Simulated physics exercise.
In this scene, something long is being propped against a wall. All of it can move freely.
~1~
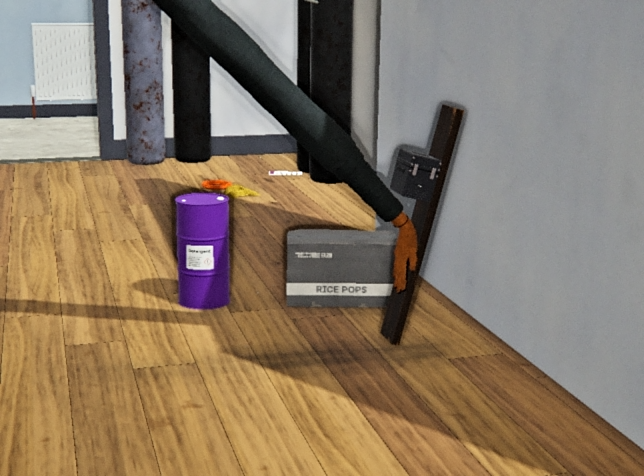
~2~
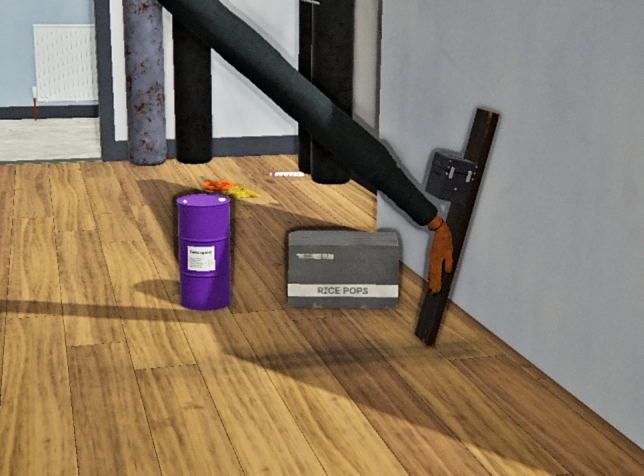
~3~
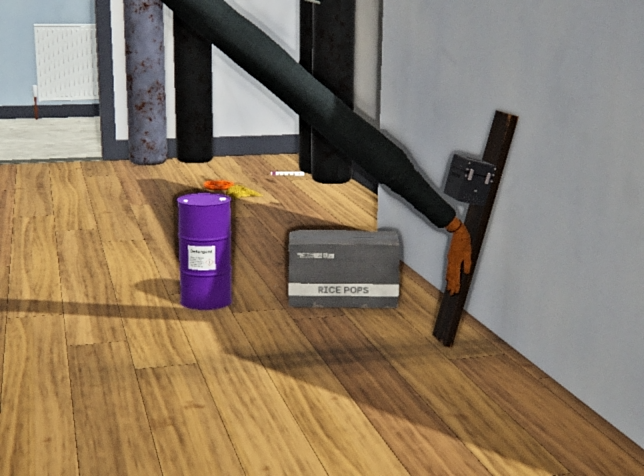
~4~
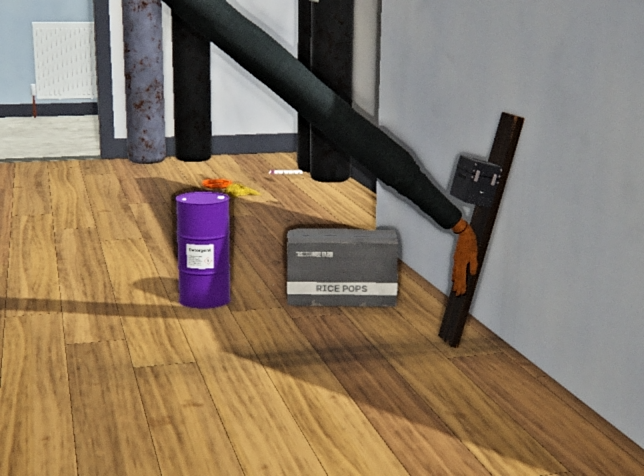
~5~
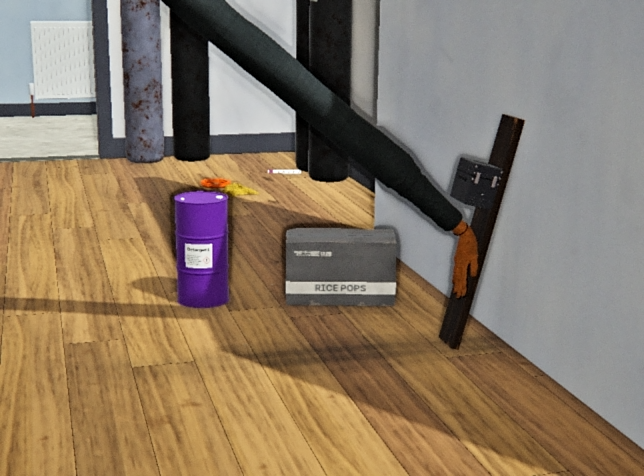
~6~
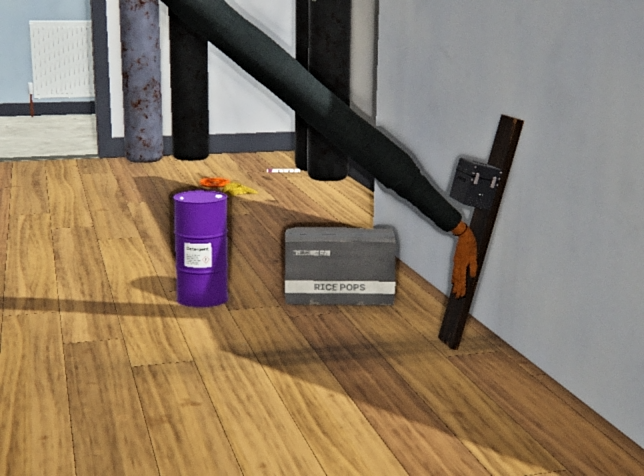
In this clip, a dark-sleeved arm with an orange hand moves a long black plank rightward, away from a grey box and purple barrel, then holds it almost still, leaning at the wall on the right.
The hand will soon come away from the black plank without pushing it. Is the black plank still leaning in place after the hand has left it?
Stays put.
Then, 0.20 s after the last picture, nothing has stirred.
Then, 0.70 s after the last picture, black plank resting near (479, 233).
At rest, all 3 in place. Seen from the same camera at the end, black plank near (479, 233). The plank stays up.
